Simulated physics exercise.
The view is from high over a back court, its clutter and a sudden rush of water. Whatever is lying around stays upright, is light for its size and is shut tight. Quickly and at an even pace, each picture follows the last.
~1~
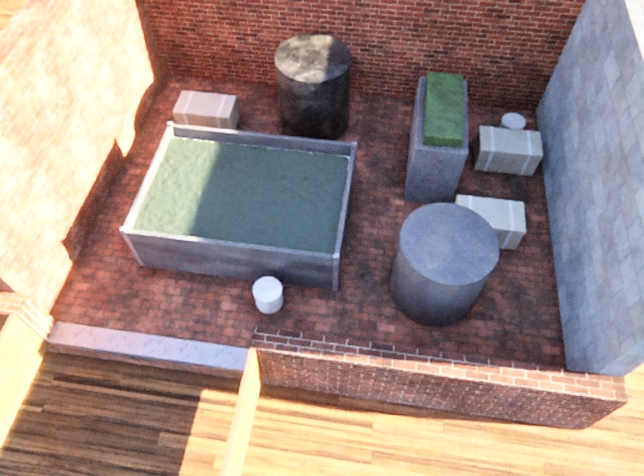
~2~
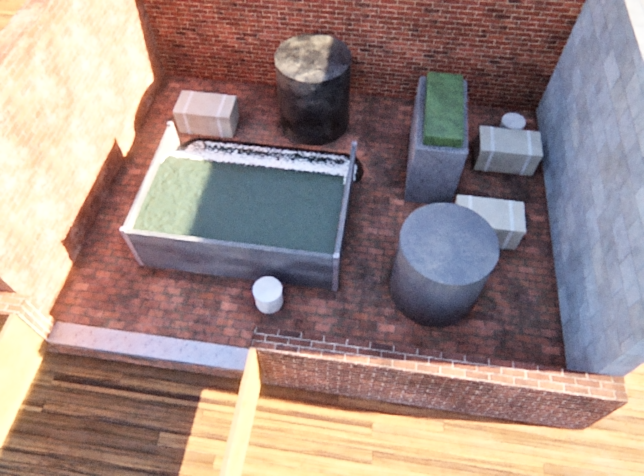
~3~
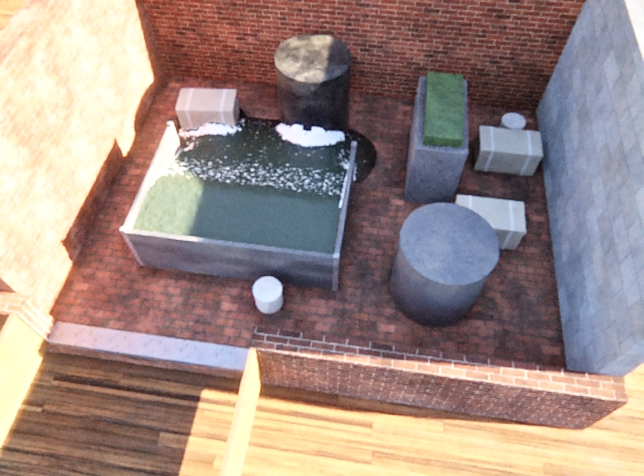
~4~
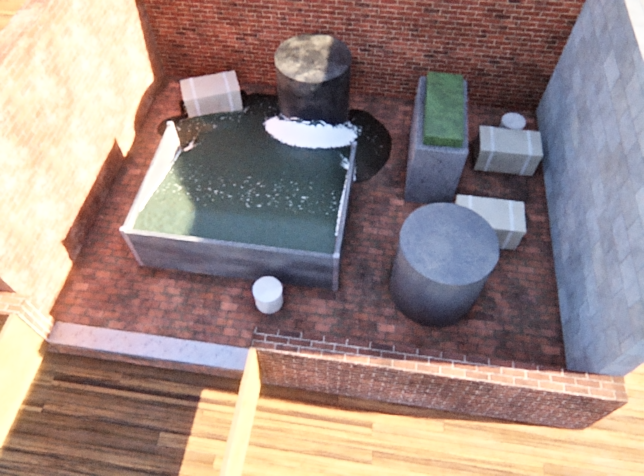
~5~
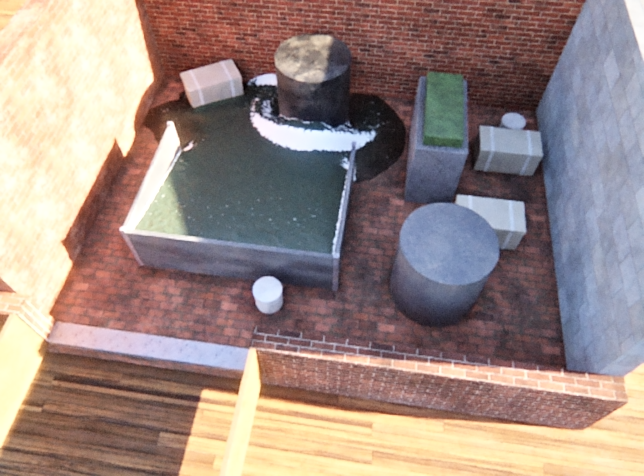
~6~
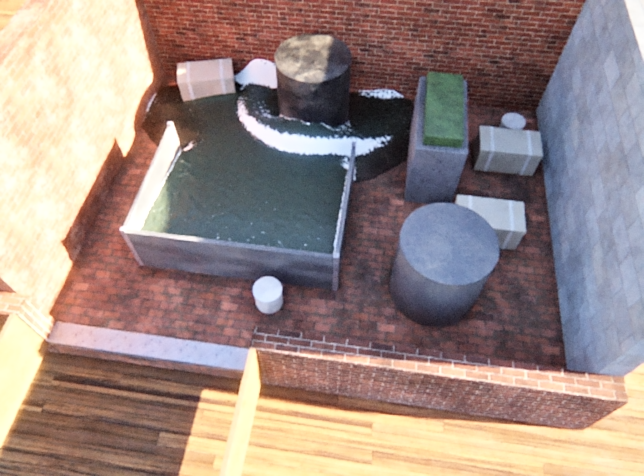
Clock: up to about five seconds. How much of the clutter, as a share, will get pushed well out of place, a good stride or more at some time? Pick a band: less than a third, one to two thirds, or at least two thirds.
The fraction is one to two thirds of them.
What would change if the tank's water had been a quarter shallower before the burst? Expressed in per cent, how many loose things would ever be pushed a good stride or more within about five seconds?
Around 60 in a hundred.
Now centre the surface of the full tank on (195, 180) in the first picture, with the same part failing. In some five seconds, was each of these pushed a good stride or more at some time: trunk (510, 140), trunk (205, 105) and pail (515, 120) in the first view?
Far enough, Far enough, Far enough.
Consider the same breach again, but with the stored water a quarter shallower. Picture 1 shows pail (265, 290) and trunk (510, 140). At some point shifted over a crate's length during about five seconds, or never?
Taking them in order, didn't get there and then went the full length.
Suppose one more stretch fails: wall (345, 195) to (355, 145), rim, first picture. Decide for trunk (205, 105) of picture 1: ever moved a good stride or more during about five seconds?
As I see it, the answer is short of that distance.
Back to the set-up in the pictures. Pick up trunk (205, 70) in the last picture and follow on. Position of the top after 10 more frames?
Approximately at pixel (163, 87).
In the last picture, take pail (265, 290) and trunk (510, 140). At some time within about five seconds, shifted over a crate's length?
First: Below that; second: At least that.
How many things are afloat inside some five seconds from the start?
3.
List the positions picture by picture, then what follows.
A trunk at (205, 104) rests on the ground; a pail at (514, 121) rests on the ground; 0 of 5 have shifted, in the first picture.
A trunk at (205, 104) rests on the ground; a pail at (514, 121) rests on the ground; 0 of 5 have shifted, in the second picture.
A trunk at (206, 99), on the bottom, close to its start; a pail at (514, 121) rests on the ground; 1 of 5 have shifted, in the third picture.
A trunk at (210, 85) rests on the ground, a stride from its start; a pail at (514, 121) rests on the ground; 1 of 5 have shifted, in the fourth picture.
A trunk at (211, 75), on the bottom, a stride from its start; a pail at (514, 121), on the bottom; 1 of 5 have shifted, in the fifth picture.
A trunk at (205, 70) rests on the ground, a stride from its start; a pail at (514, 121), on the bottom; 1 of 5 have shifted, in the sixth picture.
A moment on, 1 of 5 are well off their spots; 1 afloat.
Next, 1 of 5 are well off their spots; 2 afloat.
Later, 3 of 5 are well off their spots; 1 afloat.
In the end, 3 of 5 are well off their spots, and 3 have been at some point; 3 afloat.
